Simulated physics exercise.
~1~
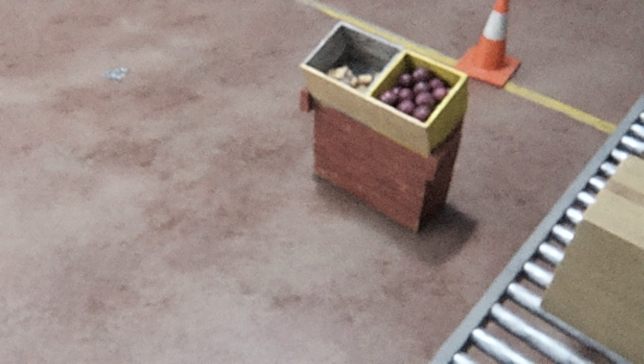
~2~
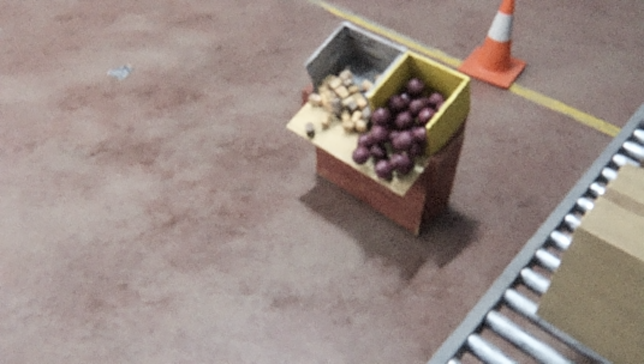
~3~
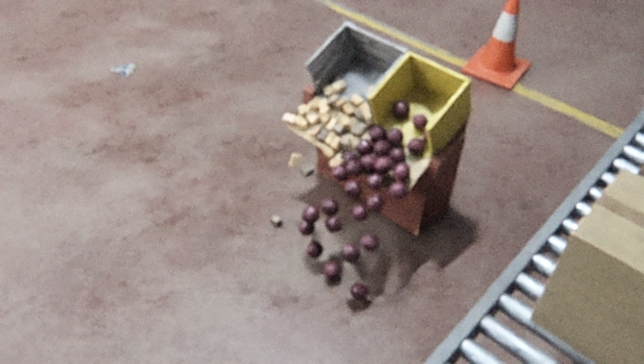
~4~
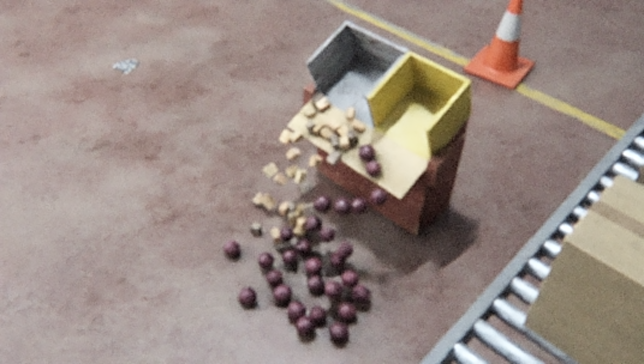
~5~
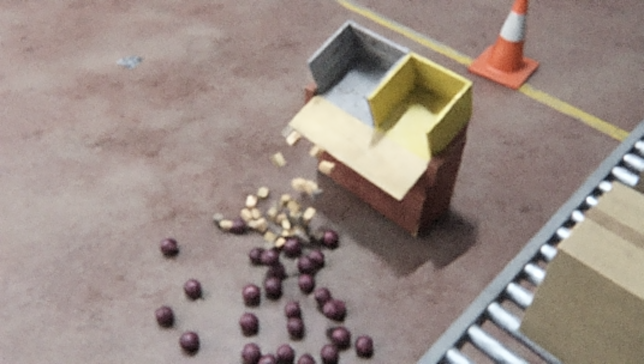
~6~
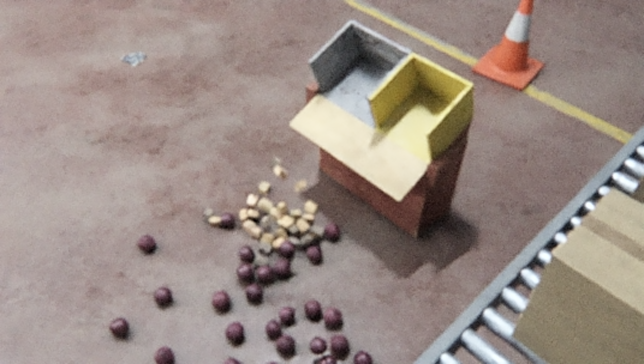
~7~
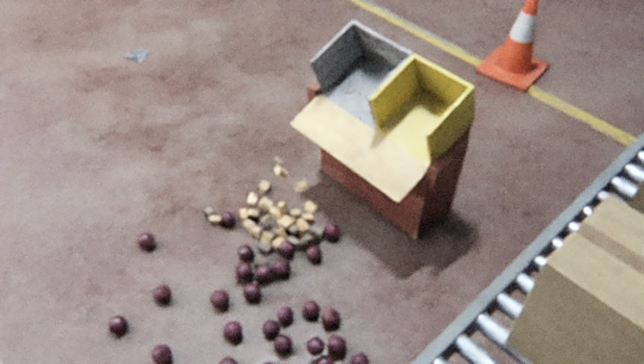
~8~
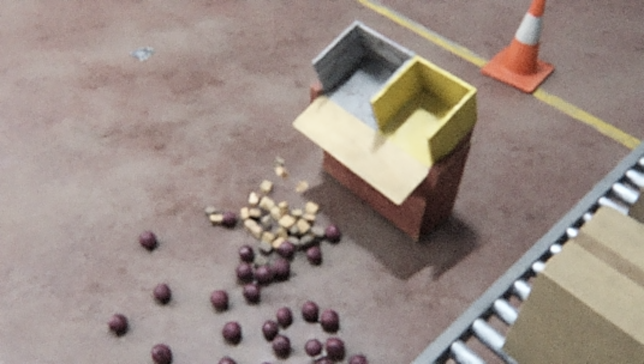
On a stained concrete floor beside a roller conveyor carrying a cardboard box, a reddish stand holds a grey bin of timber offcuts and a yellow bin of red onions, with a traffic cone behind. The flap along their front drops open, and both loads slide forward onto it. The onions spill off the edge first, tumbling to the floor, while most of the offcuts lag behind. Soon the offcuts pour down too, and the onions roll away towards the lower left. Finally both bins stand empty, the offcuts heaped near the stand and the onions scattered more widely, all at rest.
